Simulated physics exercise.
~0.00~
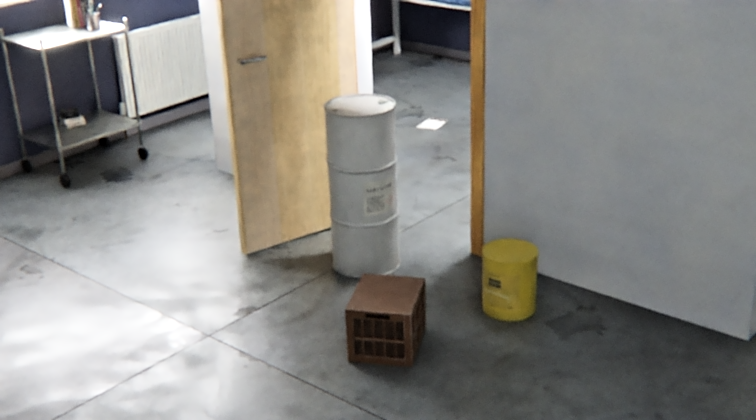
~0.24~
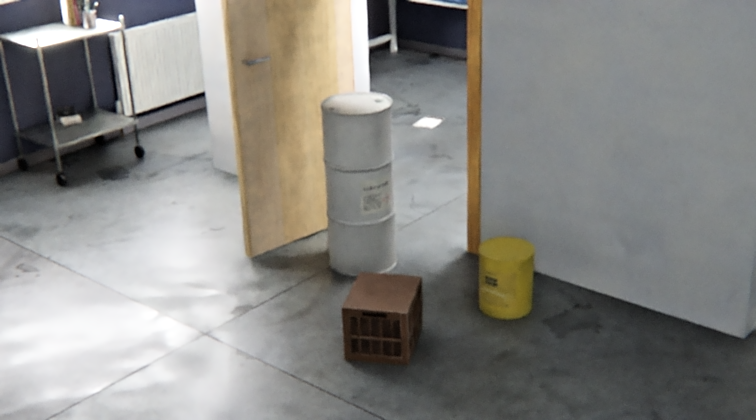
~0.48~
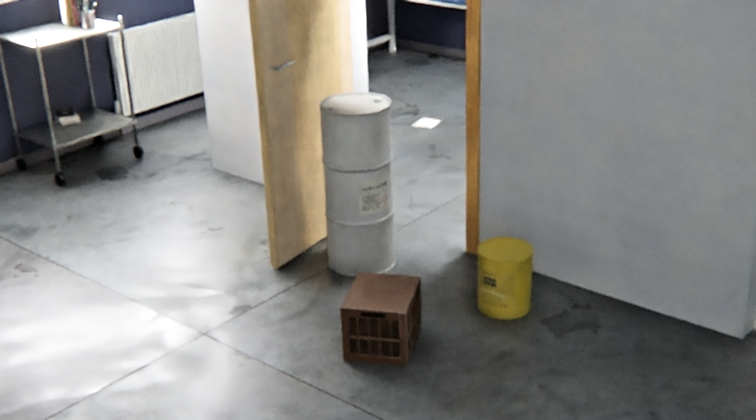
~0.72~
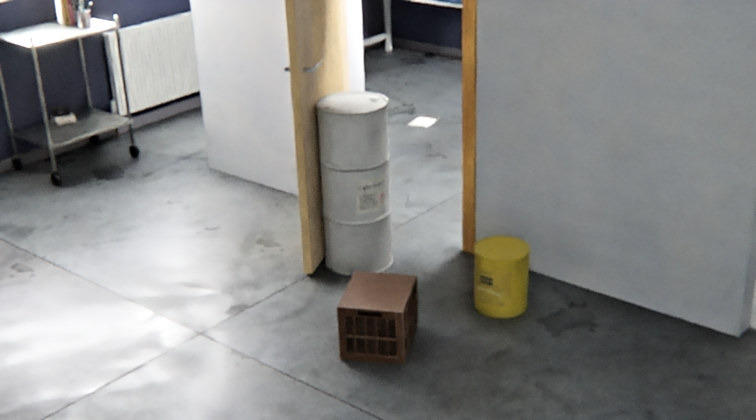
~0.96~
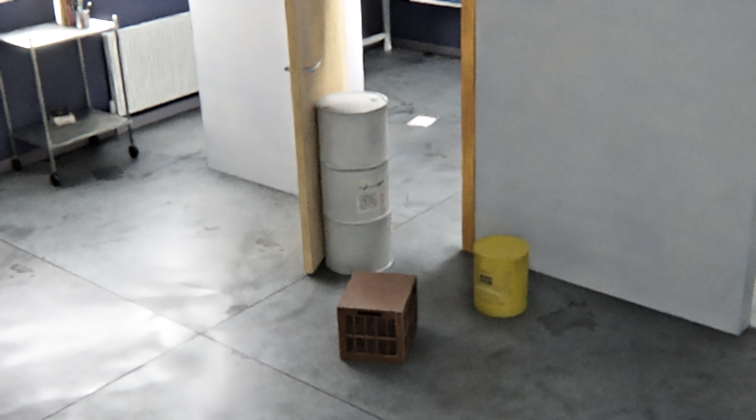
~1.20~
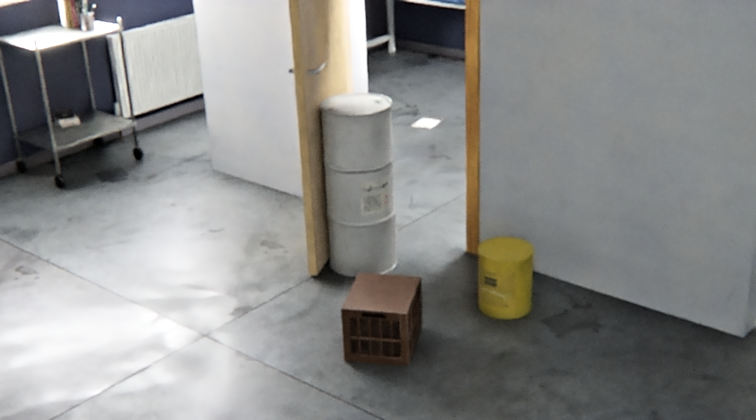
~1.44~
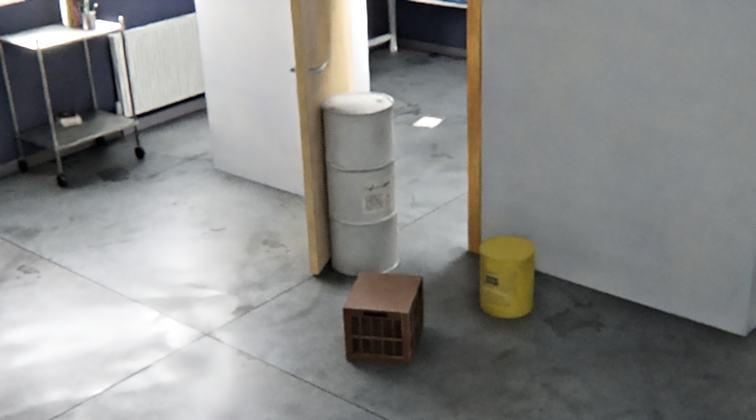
A wooden door swung partway toward closing until its edge came up against a tall white drum in the doorway, where it stopped, still well open, while the drum, the brown crate and the yellow pail all stayed put.
